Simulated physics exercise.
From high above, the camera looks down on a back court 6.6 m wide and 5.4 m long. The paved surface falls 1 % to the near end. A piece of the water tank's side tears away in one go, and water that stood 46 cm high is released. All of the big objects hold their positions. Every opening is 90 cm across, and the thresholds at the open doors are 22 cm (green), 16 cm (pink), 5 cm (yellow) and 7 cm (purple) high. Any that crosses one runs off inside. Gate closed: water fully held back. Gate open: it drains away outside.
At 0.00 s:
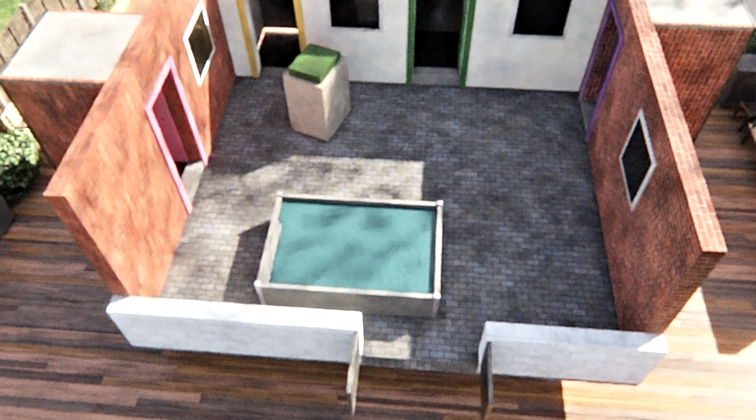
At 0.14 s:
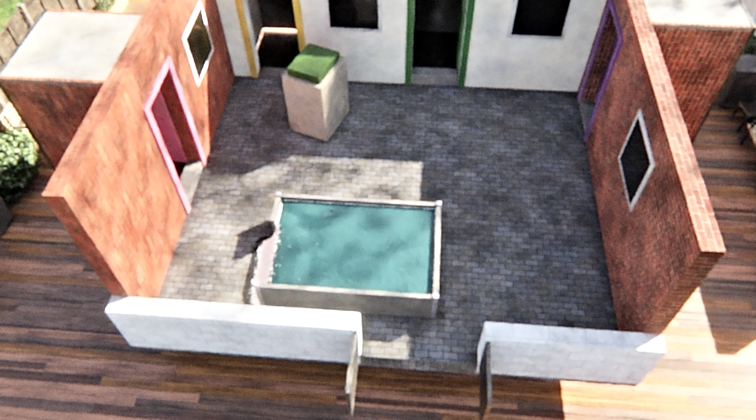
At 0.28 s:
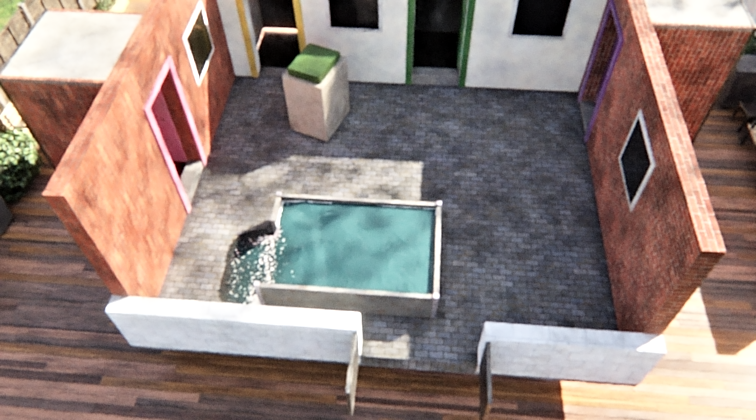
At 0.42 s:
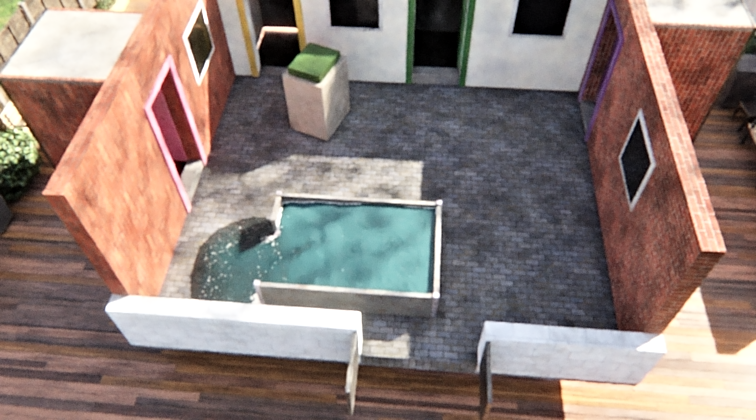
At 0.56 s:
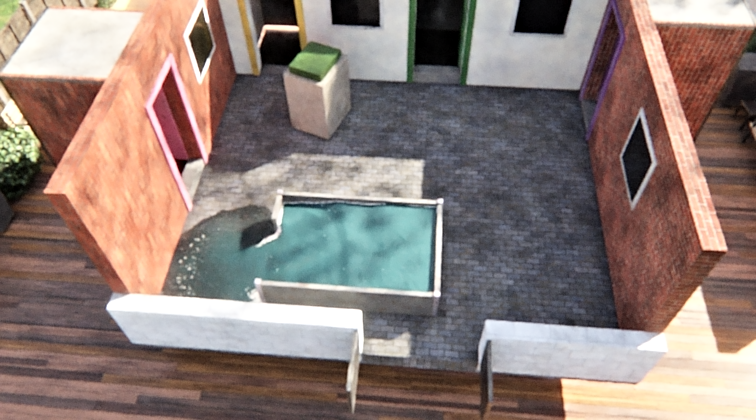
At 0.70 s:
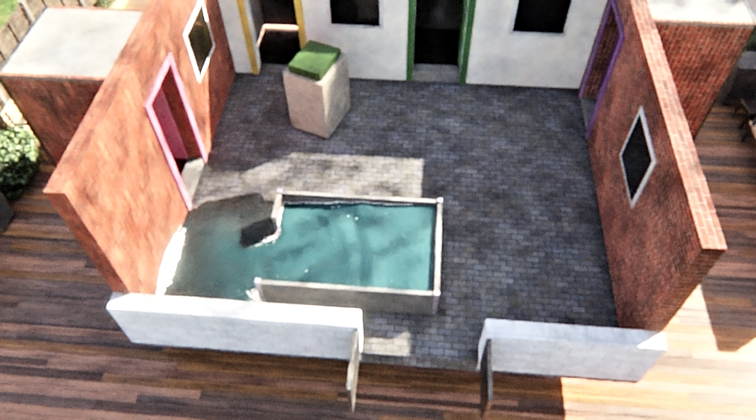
Water bursts through the left side of a raised tank and spreads across the grey paving.
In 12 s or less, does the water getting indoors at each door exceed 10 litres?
The green door will hold enough water back; the pink door will hold enough water back; the yellow door will not hold enough water back; the purple door will hold enough water back.
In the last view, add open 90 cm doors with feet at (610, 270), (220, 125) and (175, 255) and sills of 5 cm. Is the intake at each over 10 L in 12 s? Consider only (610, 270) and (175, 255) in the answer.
Check, in order - pass / fail.
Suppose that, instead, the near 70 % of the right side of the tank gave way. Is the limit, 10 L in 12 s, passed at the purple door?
Measured against that limit, the purple door goes beyond it.
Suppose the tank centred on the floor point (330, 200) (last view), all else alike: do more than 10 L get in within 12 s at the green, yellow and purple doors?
At the green door the limit is not exceeded, at the yellow door surpassed, at the purple door not exceeded.
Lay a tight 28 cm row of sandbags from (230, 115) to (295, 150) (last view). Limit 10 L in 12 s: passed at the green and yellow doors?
So the green door comes out low enough while the yellow door comes out low enough.
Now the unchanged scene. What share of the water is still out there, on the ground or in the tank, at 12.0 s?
That would be close to 82 per cent.
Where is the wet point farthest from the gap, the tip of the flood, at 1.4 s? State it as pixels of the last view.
That's around (204, 168) in the last picture.
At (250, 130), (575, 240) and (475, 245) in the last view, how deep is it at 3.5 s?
First 5 cm, then 0 cm, then 0 cm.
After 1.4 s water covers 10 % of the floor and is deepest (40 cm) near (151, 320); green door not reached, pink door 8 cm at the sill, 0 L in, yellow door not reached, purple door not reached.
After 2.2 s water covers 15 % of the floor and is deepest (32 cm) near (188, 323); green door not reached, pink door 11 cm at the sill, 0 L in, yellow door not reached, purple door not reached.
After 3.5 s water covers 35 % of the floor and is deepest (26 cm) near (151, 320); green door not reached, pink door 12 cm at the sill, 0 L in, yellow door 13 cm at the sill, 1 L in, purple door not reached.
After 7.0 s water covers 70 % of the floor and is deepest (14 cm) near (151, 320); green door 2 cm at the sill, 0 L in, pink door 8 cm at the sill, 0 L in, yellow door 10 cm at the sill, 122 L in, purple door not reached.
After 12.0 s water covers 95 % of the floor and is deepest (8 cm) near (151, 320); green door 1 cm at the sill, 0 L in, pink door 7 cm at the sill, 0 L in, yellow door 5 cm at the sill, 154 L in, purple door 3 cm at the sill, 0 L in.
